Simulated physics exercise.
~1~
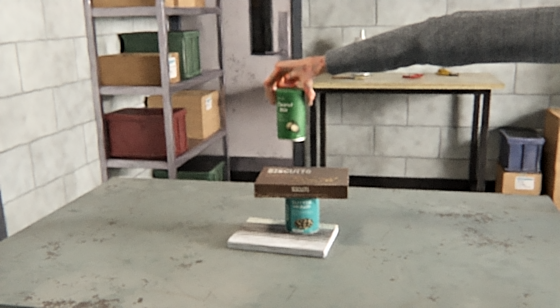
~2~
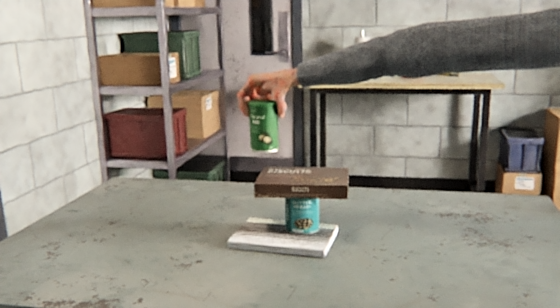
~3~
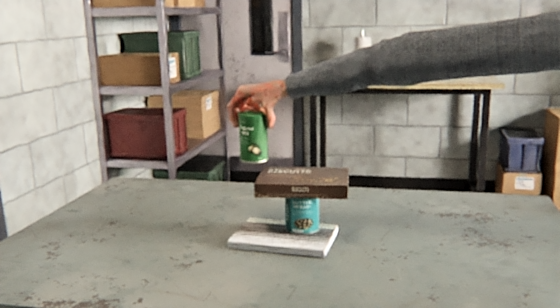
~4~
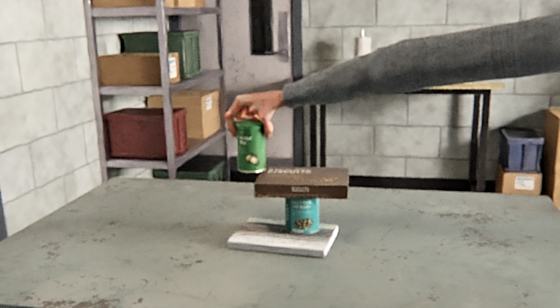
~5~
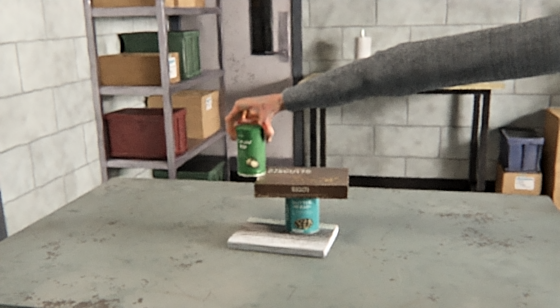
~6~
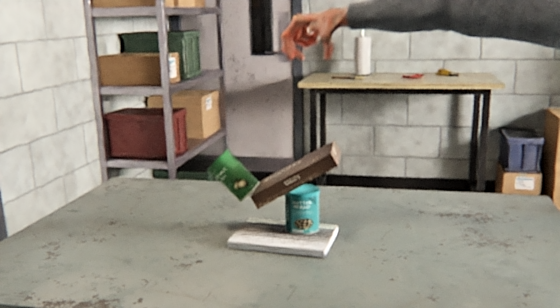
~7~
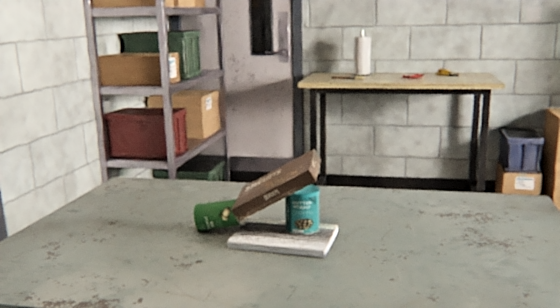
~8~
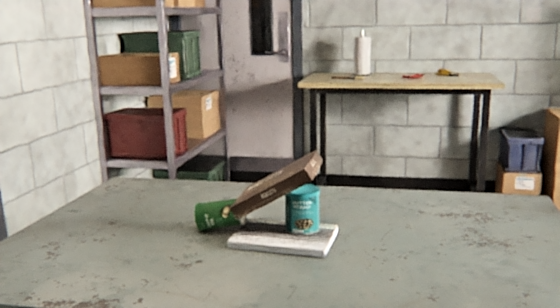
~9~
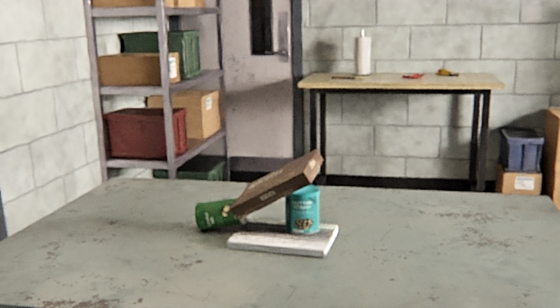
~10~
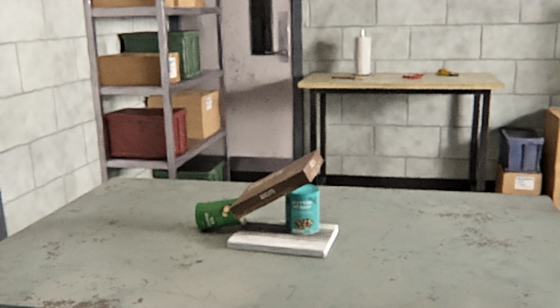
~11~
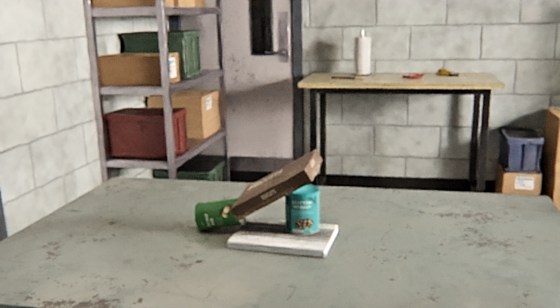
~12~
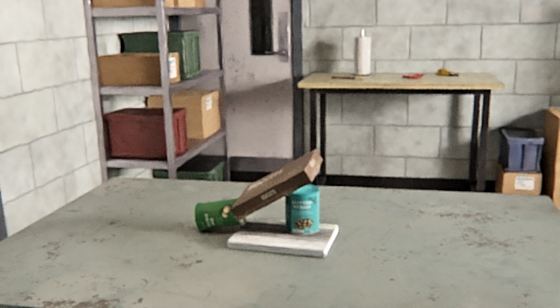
A hand reaching in from the right carries a green tin above a worn grey table in a storeroom, seen by a still camera from the front and slightly above. Below it, a flat brown packet lies across a turquoise pot on a white board, with shelves and a workbench behind. The hand moves the tin left and lowers it to the packet's left end. Once released, the tin tips left and the packet tilts with it. The tin ends on its side on the table, the packet slanting against the upright pot.
